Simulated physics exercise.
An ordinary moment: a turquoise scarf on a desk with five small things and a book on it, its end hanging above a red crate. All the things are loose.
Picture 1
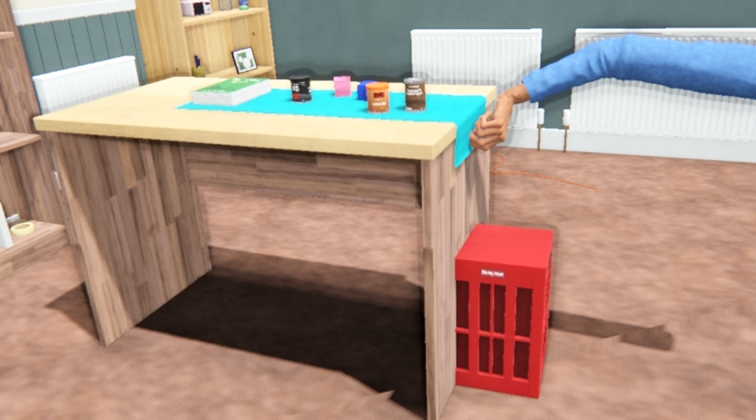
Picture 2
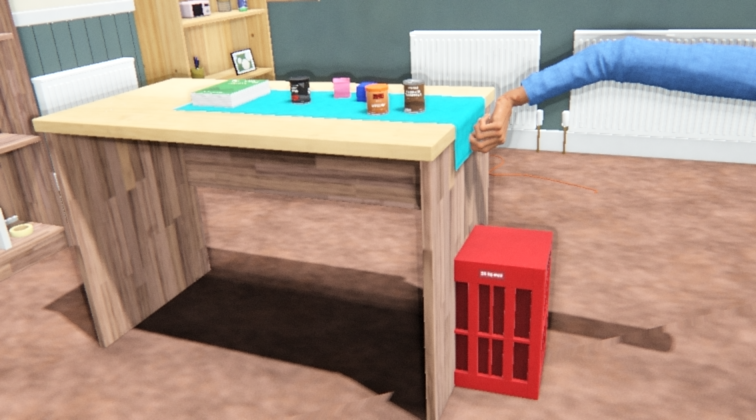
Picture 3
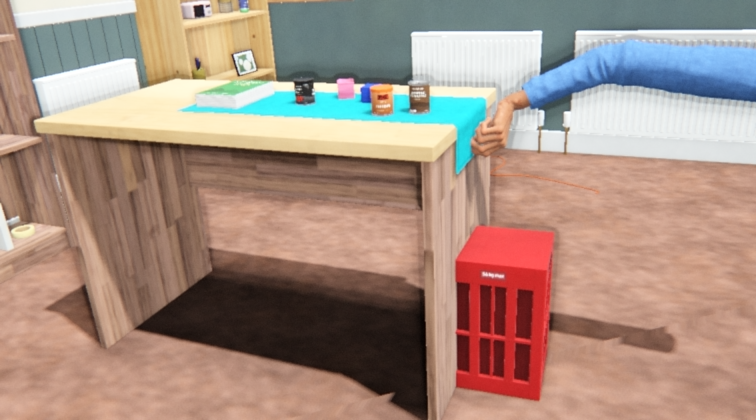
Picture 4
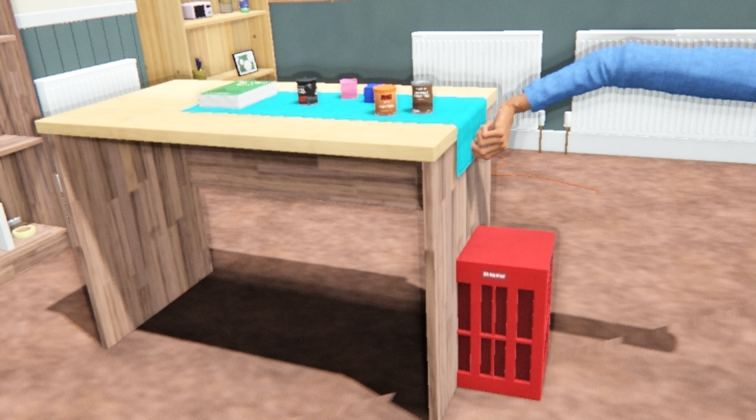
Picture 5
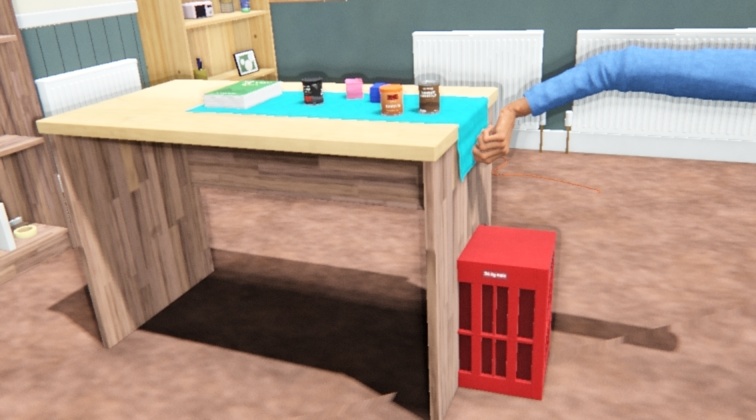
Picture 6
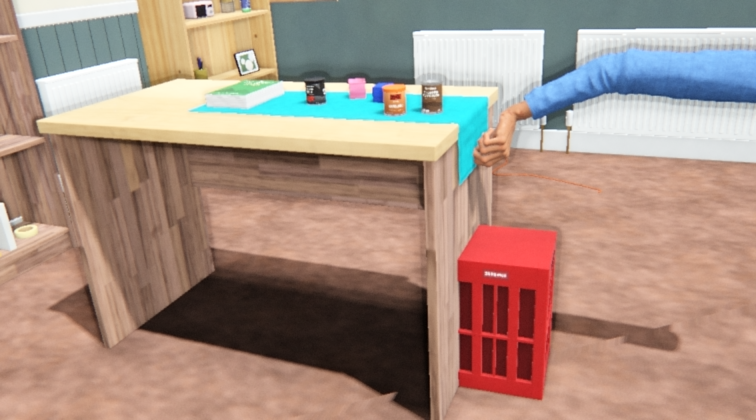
Turquoise scarf with small containers and a book on it sliding slightly right across a desk, a hand at its hanging end.
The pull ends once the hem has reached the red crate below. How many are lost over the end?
The desk loses two.
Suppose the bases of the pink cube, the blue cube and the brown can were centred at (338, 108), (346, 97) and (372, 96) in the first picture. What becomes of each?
The pink cube does not fall; the blue cube survives; the brown can keeps its place on top.
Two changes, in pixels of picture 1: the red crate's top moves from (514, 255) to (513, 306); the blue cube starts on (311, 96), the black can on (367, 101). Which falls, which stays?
The blue cube remains up; the black can goes over.
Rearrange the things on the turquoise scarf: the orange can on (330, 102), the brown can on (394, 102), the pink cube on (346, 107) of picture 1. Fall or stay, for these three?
The orange can does not fall, the brown can goes over, the pink cube stays on.
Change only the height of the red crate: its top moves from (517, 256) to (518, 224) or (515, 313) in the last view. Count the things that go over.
It would be 1 and 4.
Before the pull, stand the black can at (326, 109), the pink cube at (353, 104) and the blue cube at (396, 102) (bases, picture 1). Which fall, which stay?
The black can stays on; the pink cube stays on; the blue cube falls.
Soon after, hem near (476, 210); brown can gone.
After that, hem on the crate; brown can and orange can gone.
In the end, hem on the crate; brown can and orange can gone. The count of fallen things is two.
